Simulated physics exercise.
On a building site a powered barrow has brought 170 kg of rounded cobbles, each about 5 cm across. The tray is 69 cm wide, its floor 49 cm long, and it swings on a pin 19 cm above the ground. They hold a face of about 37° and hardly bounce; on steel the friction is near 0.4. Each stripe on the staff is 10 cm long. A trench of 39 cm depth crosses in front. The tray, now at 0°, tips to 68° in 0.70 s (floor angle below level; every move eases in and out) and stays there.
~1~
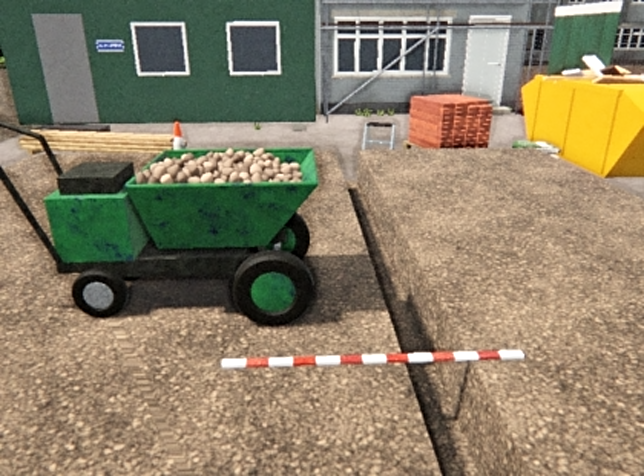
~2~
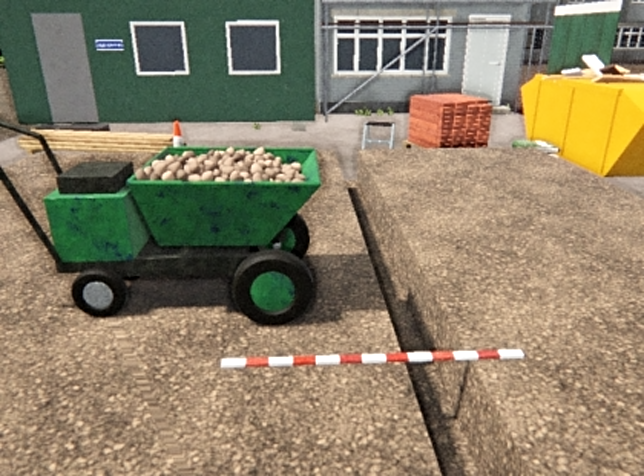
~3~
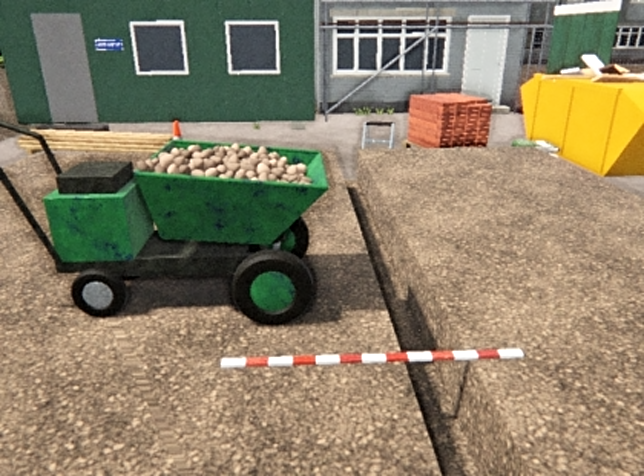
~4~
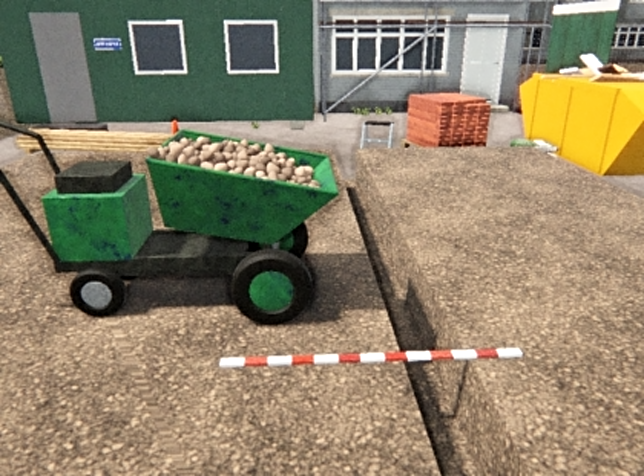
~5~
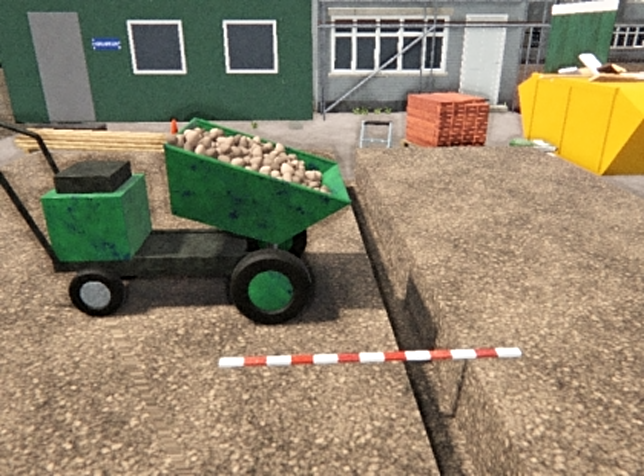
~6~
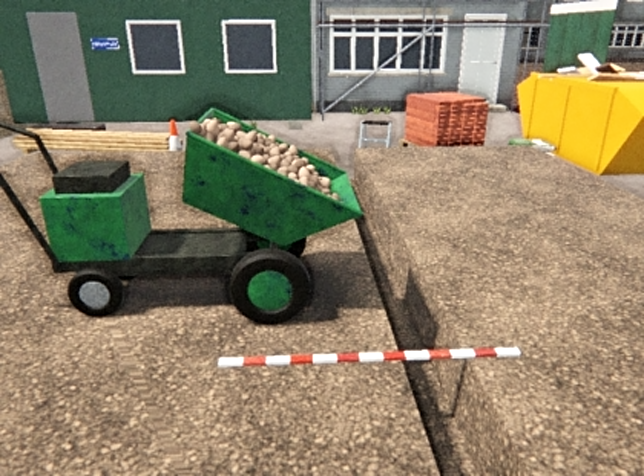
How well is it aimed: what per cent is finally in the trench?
Some 73 per cent of it.
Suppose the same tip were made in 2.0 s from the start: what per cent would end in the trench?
It would be near 95 per cent.
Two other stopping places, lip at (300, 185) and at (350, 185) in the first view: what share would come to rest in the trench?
Near 85 per cent from the first place, 45 from the second.
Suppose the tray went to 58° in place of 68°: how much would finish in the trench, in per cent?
Then about 50 per cent.
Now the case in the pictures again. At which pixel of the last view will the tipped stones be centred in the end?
Around (413, 322).
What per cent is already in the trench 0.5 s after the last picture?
Some 25 per cent.
Then, 0.2 s after the last picture the floor is at 57°, 100 % in the tray; the foremost stones are at (372, 229).
Then, 0.5 s after the last picture the floor is at 68°, 71 % in the tray, 26 % in the trench, 3 % past the trench; the foremost stones are at (452, 284).
Then, 0.8 s after the last picture the floor is at 68°, 28 % in the tray, 45 % in the trench, 27 % past the trench; the foremost stones are at (573, 288).
Then, 2.8 s after the last picture the floor is at 68°, 0 % in the tray, 73 % in the trench, 27 % past the trench; the foremost stones are past the picture's edge.
